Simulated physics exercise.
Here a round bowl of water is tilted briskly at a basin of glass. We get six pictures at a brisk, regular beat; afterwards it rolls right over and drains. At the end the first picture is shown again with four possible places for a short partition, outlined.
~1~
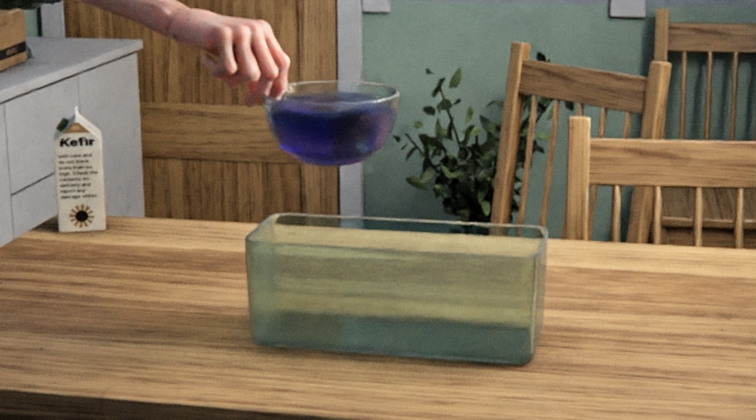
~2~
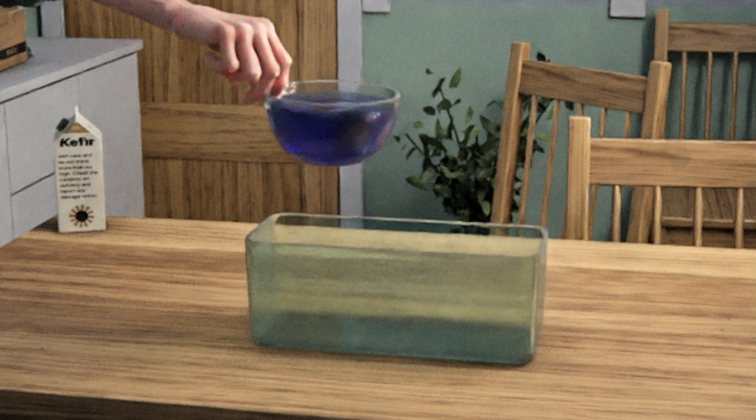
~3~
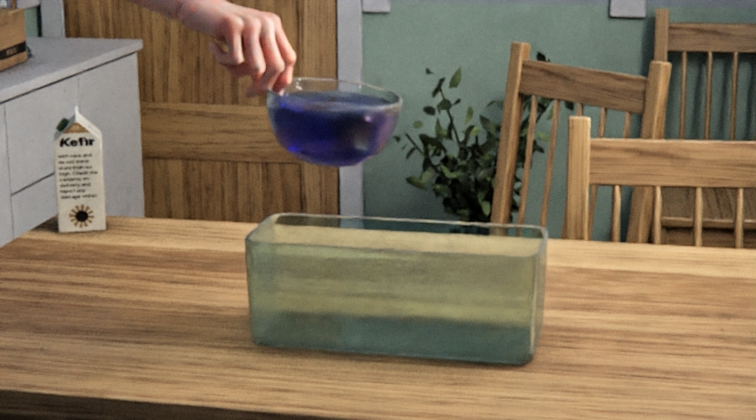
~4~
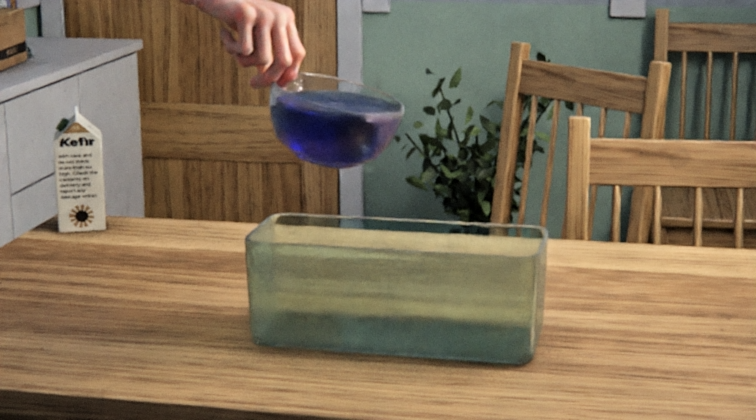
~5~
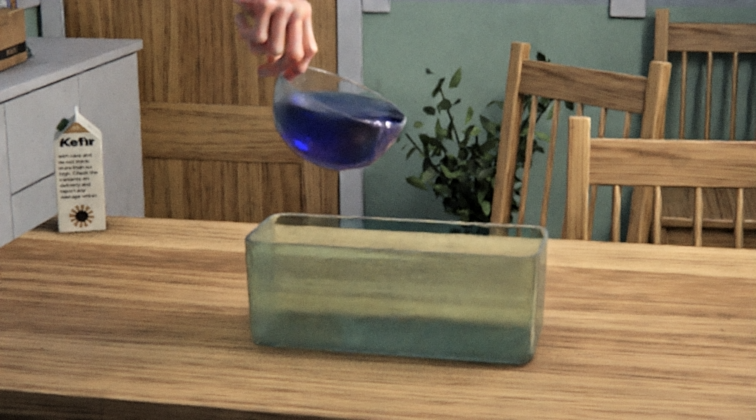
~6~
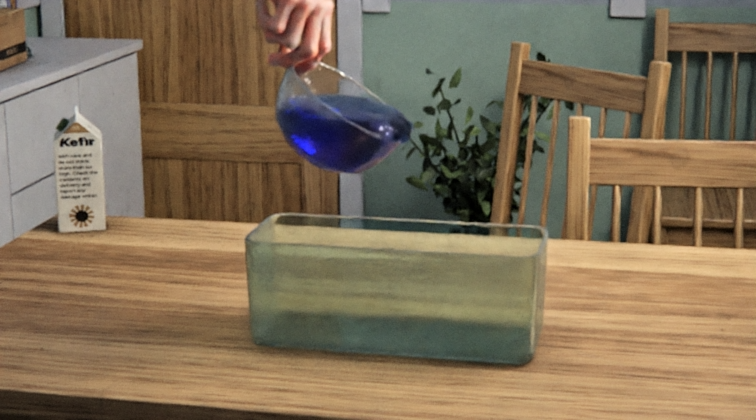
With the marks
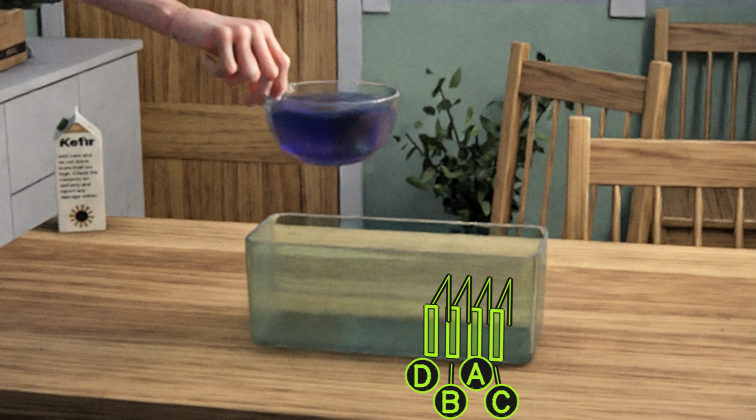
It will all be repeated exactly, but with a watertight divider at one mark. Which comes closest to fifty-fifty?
D beats the others.
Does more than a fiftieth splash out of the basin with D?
Yes, it does.
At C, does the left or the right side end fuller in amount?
The left one.
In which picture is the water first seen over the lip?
In picture 5.
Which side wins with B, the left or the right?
The left one.
On the marked copy, A at (473, 365); B at (451, 363); C at (495, 367); D at (430, 362).
With A, about 85 % ends left of the wall and 6 % right of it; 9 % is lost outside.
With B, about 72 % ends left of the wall and 19 % right of it; 9 % is lost outside.
With C, about 86 % ends left of the wall and 7 % right of it; 7 % is lost outside.
With D, about 49 % ends left of the wall and 45 % right of it; 6 % is lost outside.
